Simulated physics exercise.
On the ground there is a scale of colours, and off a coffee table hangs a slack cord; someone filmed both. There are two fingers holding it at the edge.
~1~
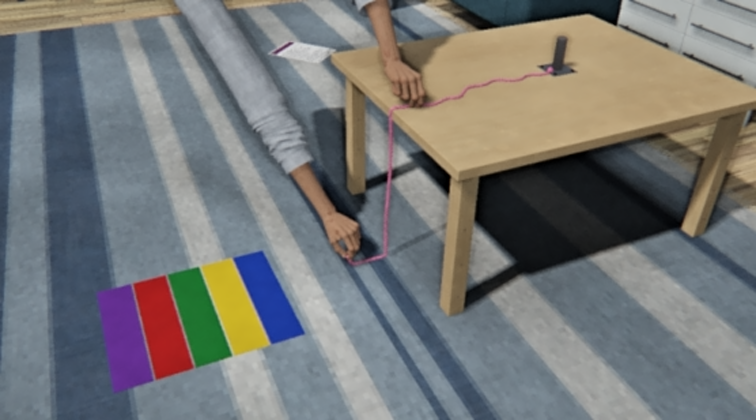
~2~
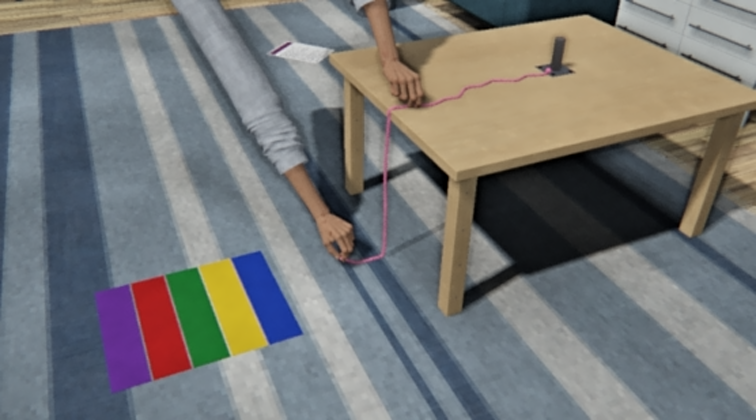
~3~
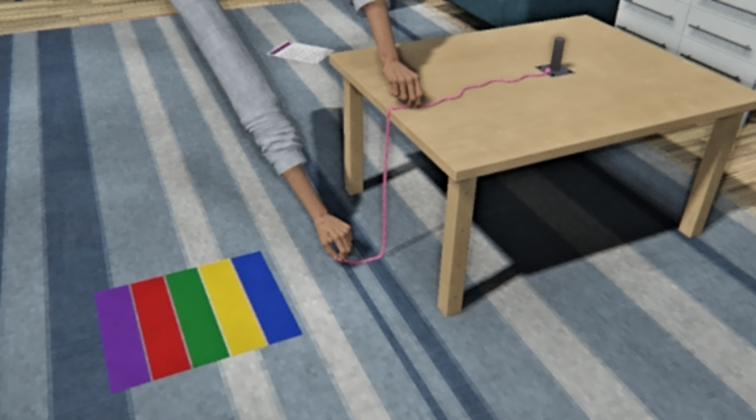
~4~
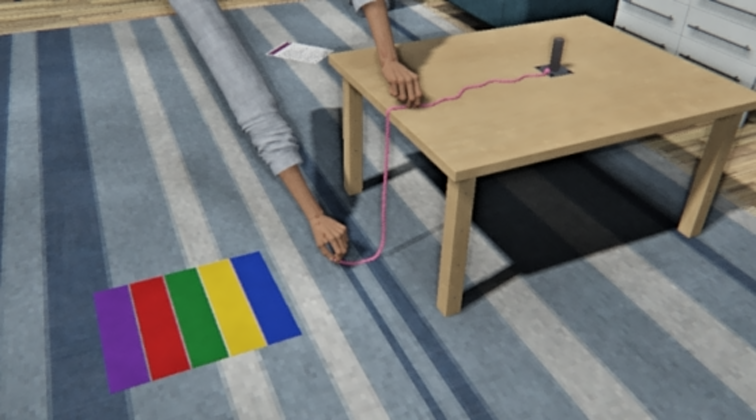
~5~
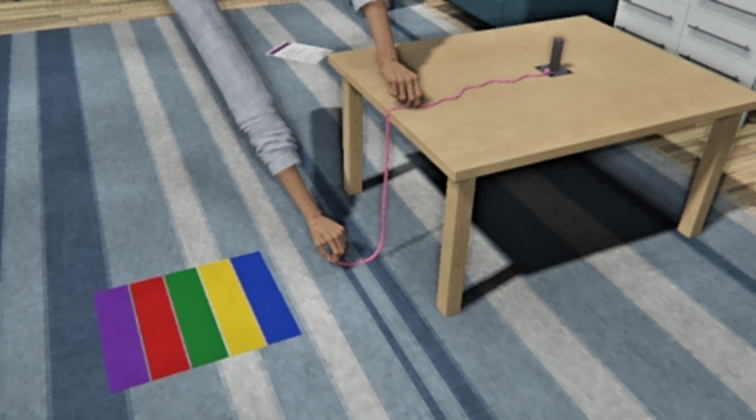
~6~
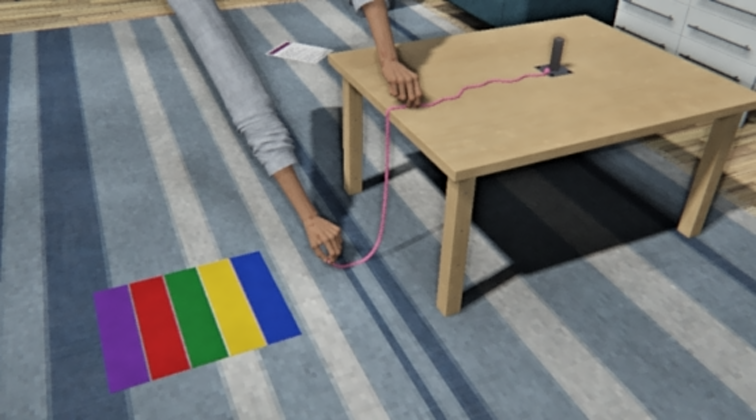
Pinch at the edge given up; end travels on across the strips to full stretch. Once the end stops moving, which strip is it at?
It is at the yellow strip.
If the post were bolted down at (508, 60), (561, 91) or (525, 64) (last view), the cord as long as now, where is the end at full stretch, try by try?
One per try, in order: (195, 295), (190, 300), (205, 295).
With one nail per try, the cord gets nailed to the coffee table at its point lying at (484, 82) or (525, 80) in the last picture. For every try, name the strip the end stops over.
The first attempt gives yellow; the other gives yellow.
Soon after, end near (283, 273); short of the strips.
After that, end near (245, 284); over blue.
At the stop, end near (223, 290); over yellow. The yellow one.
